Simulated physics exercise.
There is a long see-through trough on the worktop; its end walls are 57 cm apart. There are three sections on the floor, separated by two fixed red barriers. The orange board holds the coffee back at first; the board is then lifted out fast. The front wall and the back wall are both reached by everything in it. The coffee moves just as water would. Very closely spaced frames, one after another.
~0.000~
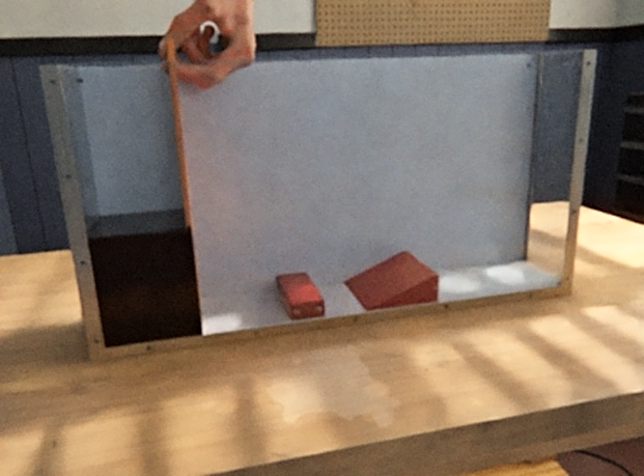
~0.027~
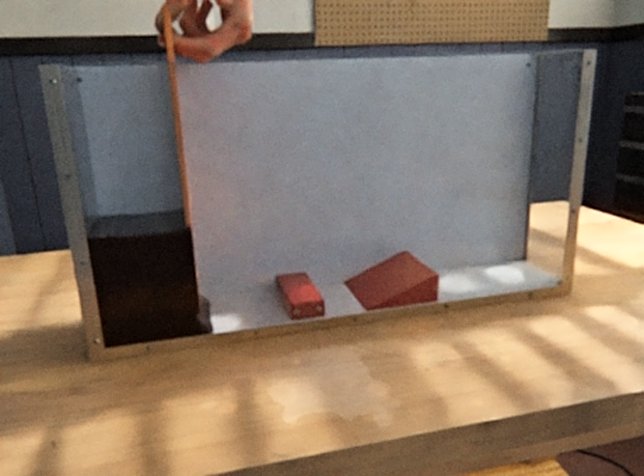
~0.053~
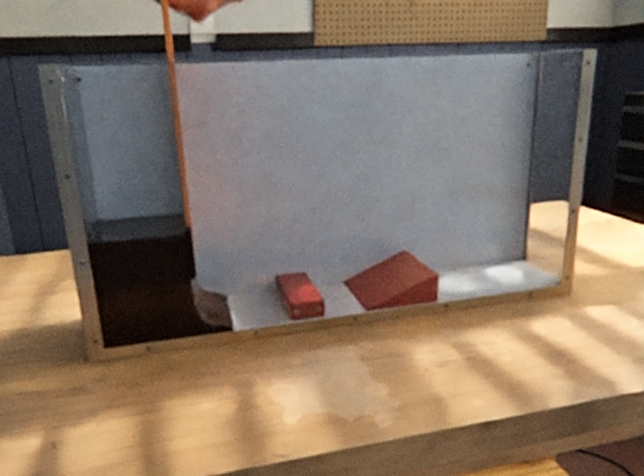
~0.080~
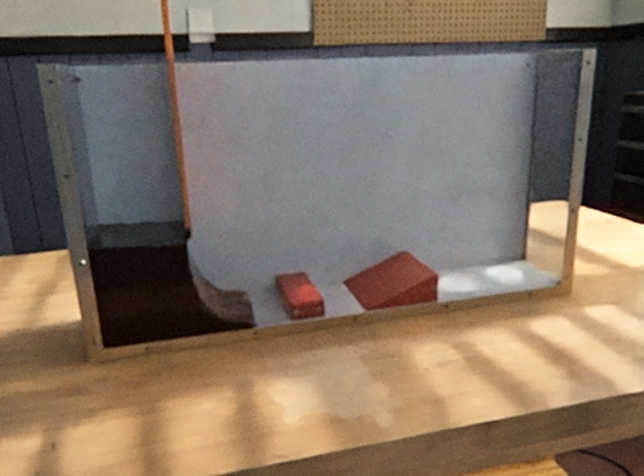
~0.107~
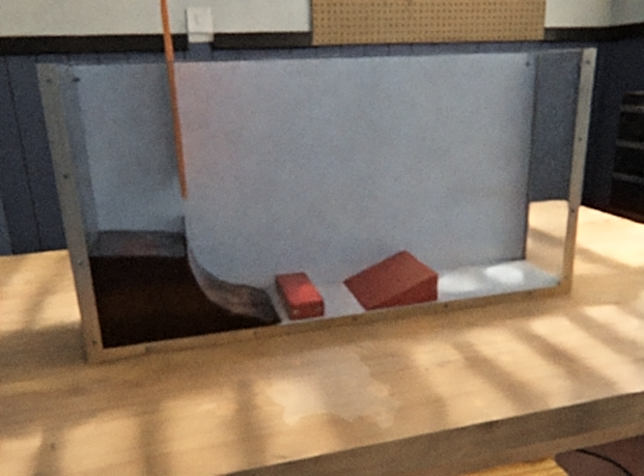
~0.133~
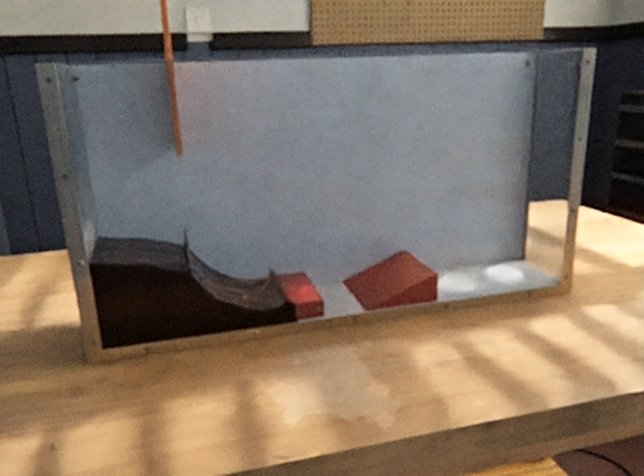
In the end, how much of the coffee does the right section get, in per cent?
The right section gets about 32 per cent.
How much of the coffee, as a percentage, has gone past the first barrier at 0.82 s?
I'd put it at some 56 in a hundred.
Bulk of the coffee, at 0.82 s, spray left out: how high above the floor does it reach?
About 4.0 cm.
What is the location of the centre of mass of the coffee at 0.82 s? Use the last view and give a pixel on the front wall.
I'd put it somewhere about (351, 301) in that last view.
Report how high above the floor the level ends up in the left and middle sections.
2.5 and 3.0 cm, in that order.
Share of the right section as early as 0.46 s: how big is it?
16 %.
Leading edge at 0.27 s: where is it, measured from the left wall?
Roughly 32 centimetres out.
Then, 0.27 s in, the shares are 80, 20 and 0 per cent from left to right.
Then, 0.46 s in, the shares are 55, 29 and 16 per cent from left to right.
Then, 0.82 s in, the shares are 44, 24 and 31 per cent from left to right.
Finally, the split from left to right is 48, 21 and 32 per cent.
